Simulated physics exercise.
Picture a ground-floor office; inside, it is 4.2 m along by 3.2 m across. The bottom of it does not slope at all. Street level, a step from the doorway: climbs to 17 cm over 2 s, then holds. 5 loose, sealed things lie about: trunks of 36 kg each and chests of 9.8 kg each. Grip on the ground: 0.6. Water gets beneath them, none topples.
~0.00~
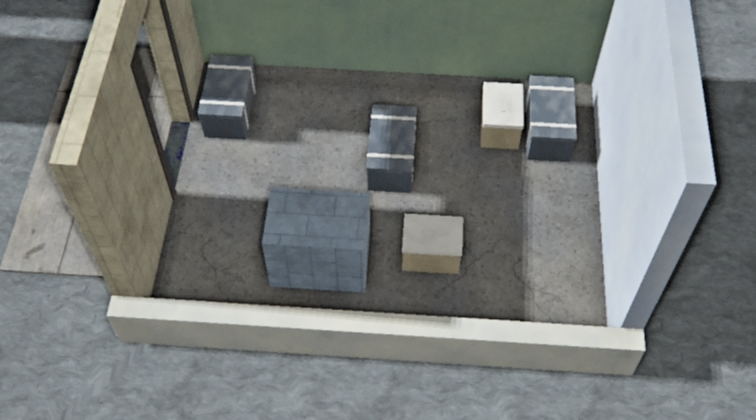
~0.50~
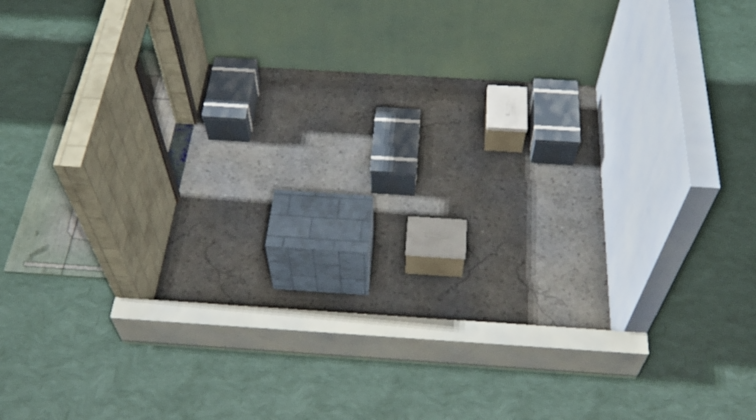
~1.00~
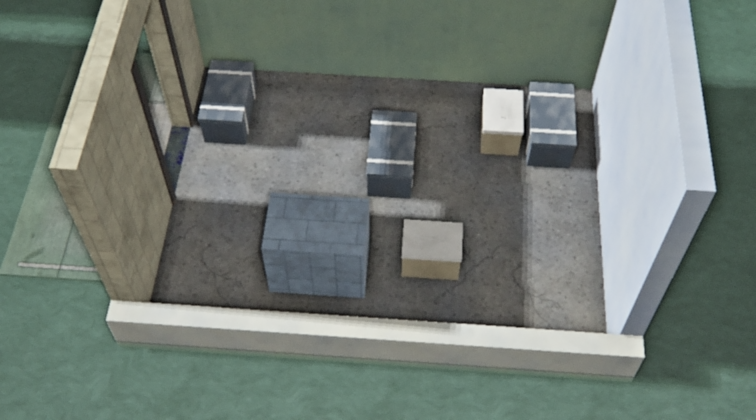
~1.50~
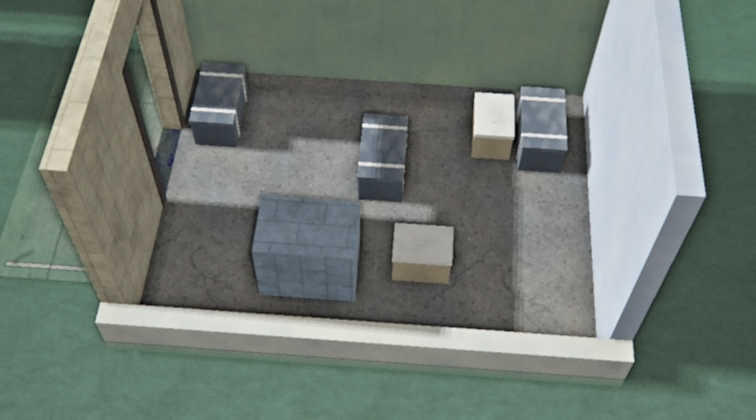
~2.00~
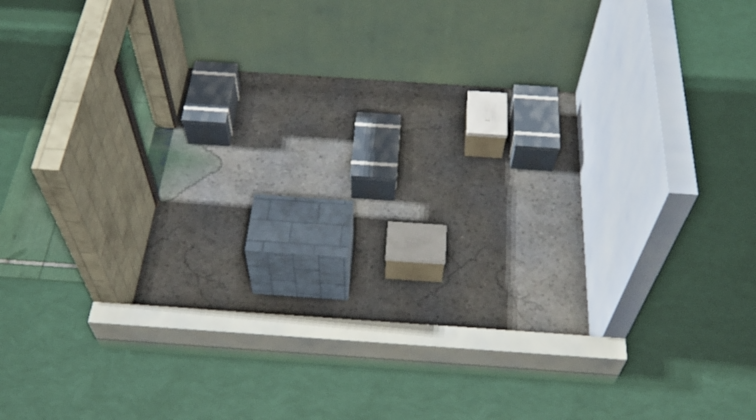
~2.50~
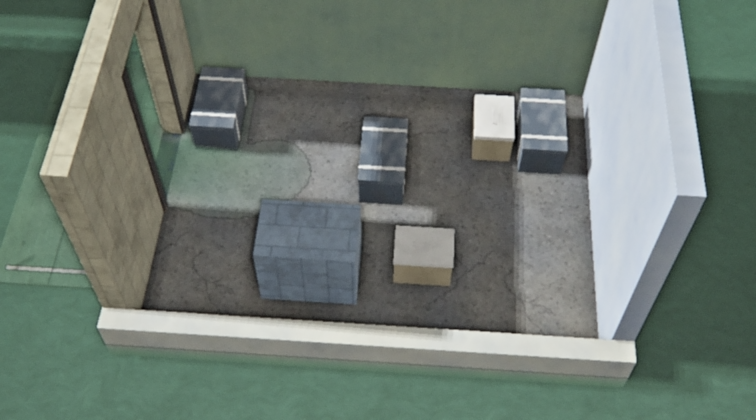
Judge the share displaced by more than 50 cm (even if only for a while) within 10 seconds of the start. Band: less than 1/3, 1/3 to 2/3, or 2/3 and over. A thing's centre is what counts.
It's going to be fewer than one in three, I reckon.
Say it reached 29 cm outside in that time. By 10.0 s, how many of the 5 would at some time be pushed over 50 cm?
The count would be 5.
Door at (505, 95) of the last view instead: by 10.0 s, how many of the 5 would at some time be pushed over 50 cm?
In that case the number is 2.
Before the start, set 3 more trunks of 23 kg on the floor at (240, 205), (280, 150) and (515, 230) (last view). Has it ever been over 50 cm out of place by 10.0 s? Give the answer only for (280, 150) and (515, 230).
Order as asked - beyond the cutoff and inside the cutoff.
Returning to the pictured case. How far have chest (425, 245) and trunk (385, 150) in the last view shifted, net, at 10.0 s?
In that order: 30 cm, 0 cm.
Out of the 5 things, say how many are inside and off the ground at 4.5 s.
Tally: 0 of them.
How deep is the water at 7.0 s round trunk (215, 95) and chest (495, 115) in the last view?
First about 7 cm, second about 3 cm.
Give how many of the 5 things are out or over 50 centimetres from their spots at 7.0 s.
The answer is 0.
After 3.5 s 0 of 5 are over 50 cm from their spots; 0 afloat.
After 4.5 s 0 of 5 are over 50 cm from their spots; 0 afloat.
After 7.0 s 0 of 5 are over 50 cm from their spots; 0 afloat.
After 10.0 s 0 of 5 are over 50 cm from their spots, and 0 have been at some point; 2 afloat.
